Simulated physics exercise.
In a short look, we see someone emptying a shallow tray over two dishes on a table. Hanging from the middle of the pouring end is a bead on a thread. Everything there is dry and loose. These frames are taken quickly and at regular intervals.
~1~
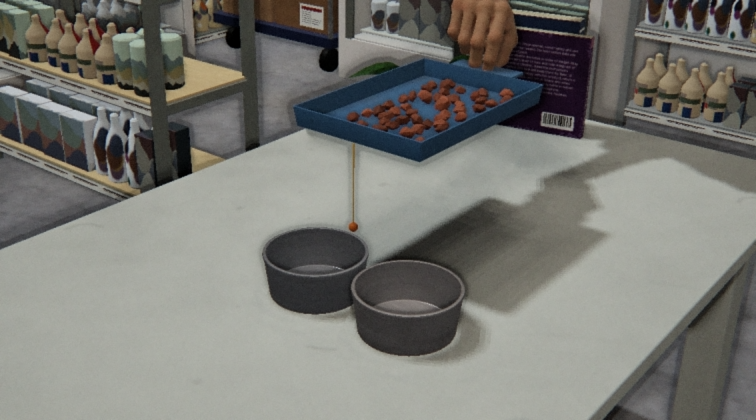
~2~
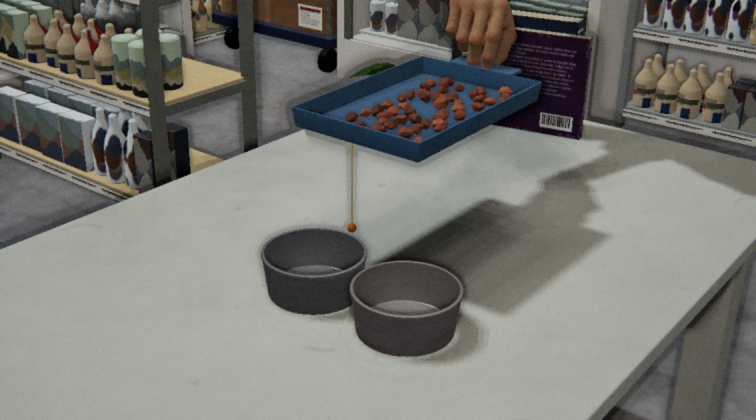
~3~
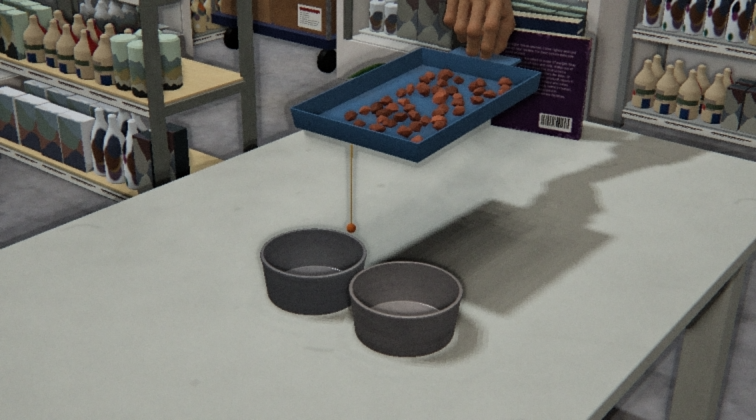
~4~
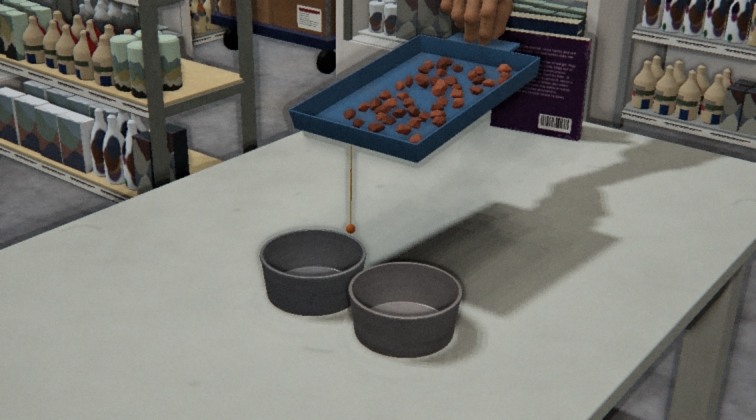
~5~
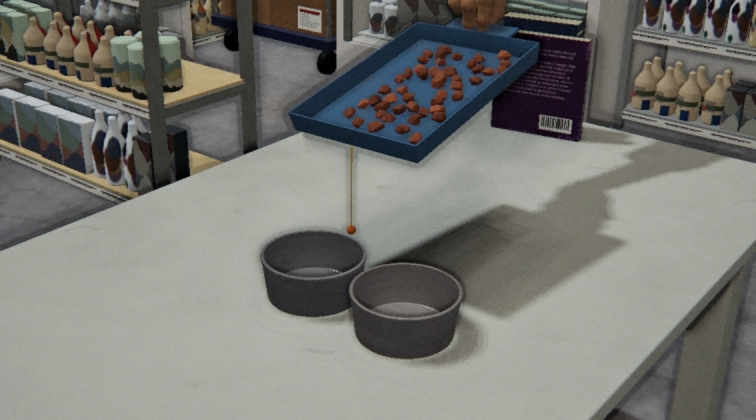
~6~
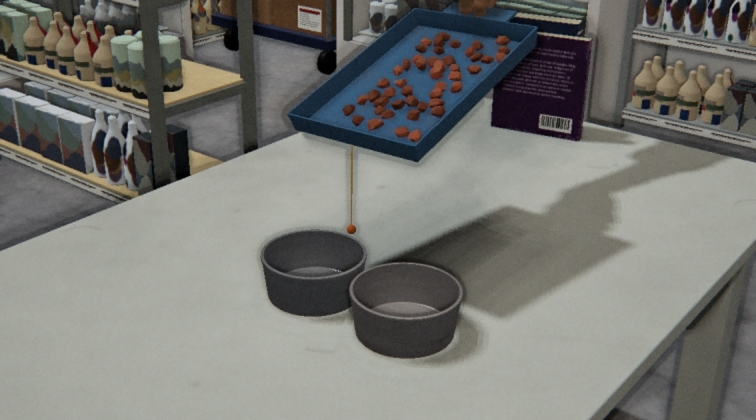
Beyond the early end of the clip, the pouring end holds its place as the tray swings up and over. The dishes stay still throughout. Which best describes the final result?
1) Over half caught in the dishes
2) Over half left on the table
Answer: 1.
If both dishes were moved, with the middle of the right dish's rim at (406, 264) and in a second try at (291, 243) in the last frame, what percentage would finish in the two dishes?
That makes 40 per cent, followed by 60 per cent.
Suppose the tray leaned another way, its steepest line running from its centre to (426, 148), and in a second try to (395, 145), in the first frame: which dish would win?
Tilt 1: Right-side dish. Tilt 2: Right-side dish.
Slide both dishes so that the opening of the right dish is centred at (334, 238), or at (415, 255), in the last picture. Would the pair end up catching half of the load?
Well, the minor share the first time and the minor share the second time.
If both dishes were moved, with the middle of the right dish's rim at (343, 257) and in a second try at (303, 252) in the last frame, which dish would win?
Placement one: The right-positioned dish. Placement two: The right-positioned dish.
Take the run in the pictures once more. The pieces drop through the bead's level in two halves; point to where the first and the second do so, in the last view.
The leading part at (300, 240), the rest of it at (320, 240).
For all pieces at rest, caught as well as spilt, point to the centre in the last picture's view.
Centre at rest: Close to (303, 289).
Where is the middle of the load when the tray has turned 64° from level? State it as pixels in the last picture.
The load is centred near (349, 124).
Shortly afterwards, tray tipped steeply; all but a few on the tray; a little in the air.
Next, tray tipped past a quarter turn; near half on the tray; near a quarter in the left dish; a little outside both; a little in the air.
Some moments later, tray tipped past a quarter turn; a little in the right dish; near two thirds in the left dish; near a third outside both.
In the end, tray tipped past a quarter turn; a little in the right dish; near two thirds in the left dish; near a third outside both.
